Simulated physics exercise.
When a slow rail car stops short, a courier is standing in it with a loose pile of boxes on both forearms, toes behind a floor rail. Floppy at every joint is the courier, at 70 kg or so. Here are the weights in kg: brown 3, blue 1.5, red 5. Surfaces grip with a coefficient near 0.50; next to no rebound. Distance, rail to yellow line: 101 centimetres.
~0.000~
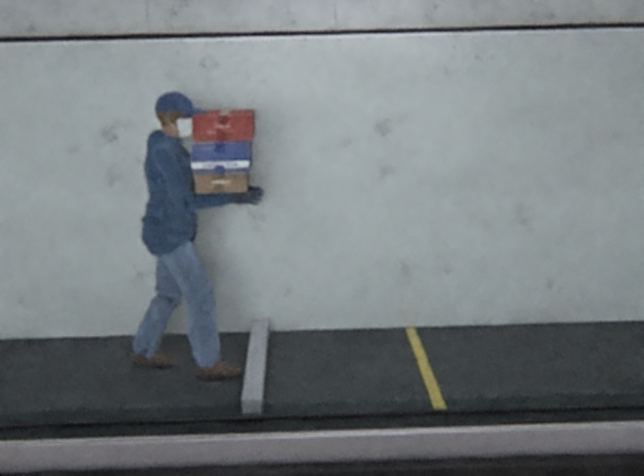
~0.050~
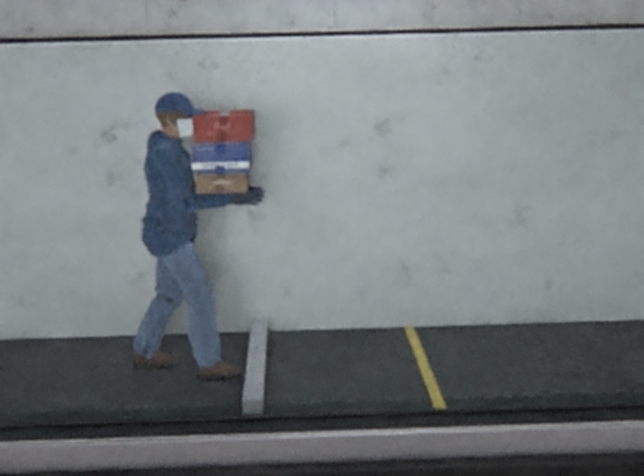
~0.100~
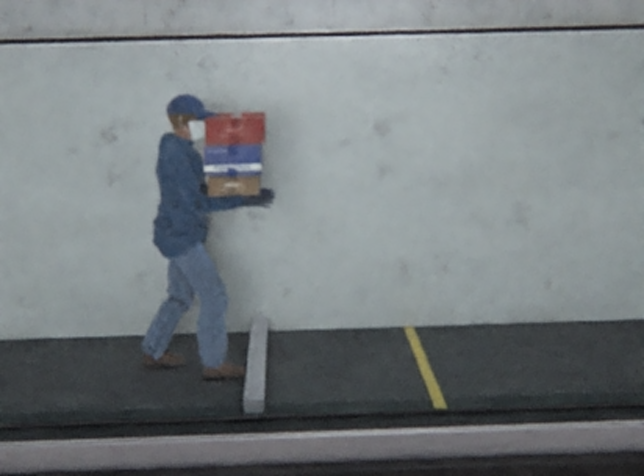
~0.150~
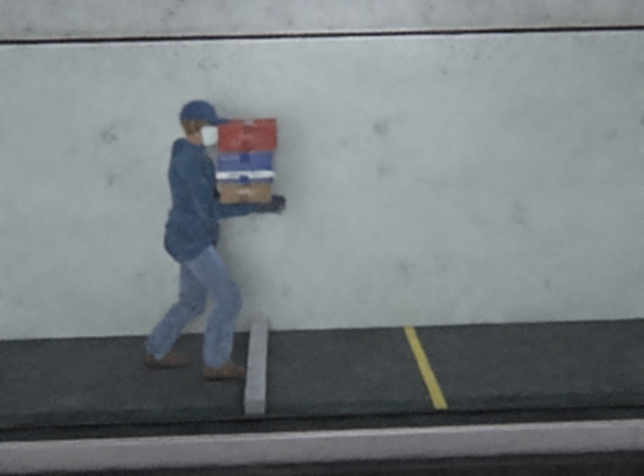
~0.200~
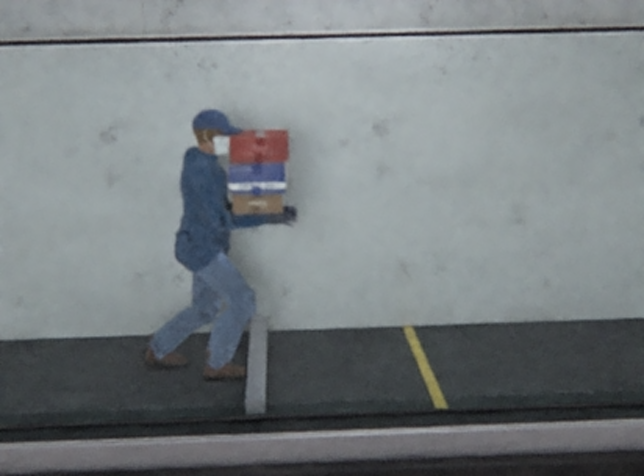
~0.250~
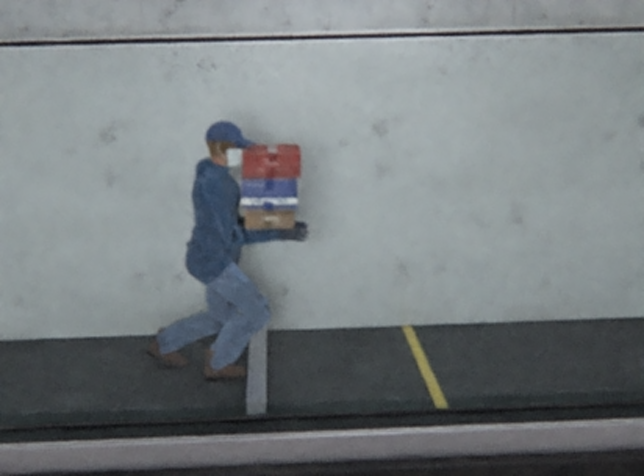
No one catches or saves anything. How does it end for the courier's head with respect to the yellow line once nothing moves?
It doesn't make it to the line.
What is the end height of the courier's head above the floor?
The head ends up around 20 centimetres high.
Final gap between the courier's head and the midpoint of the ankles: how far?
Head to ankle midpoint comes to around 80 cm.
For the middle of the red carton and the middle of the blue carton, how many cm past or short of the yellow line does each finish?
So the red carton finishes 80 centimetres past while the blue carton stops 10 centimetres short.
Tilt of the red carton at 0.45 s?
The angle from upright is close to 20°.
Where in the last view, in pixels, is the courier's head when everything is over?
At about (350, 336).
After 0.45 s the courier's head is 81 cm short of the yellow line, near (280, 221) in the last picture's view.
After 0.65 s the courier's head is 47 cm short of the yellow line, near (343, 312) in the last picture's view.
After 0.95 s the courier's head is 44 cm short of the yellow line, near (349, 337) in the last picture's view; the brown carton 49 cm short of the yellow line, tilted 10°.
At rest, 2.0 s, brown carton stops short of the yellow line; blue carton stops short of the yellow line; red carton crosses the yellow line; courier's head stops short of the yellow line.
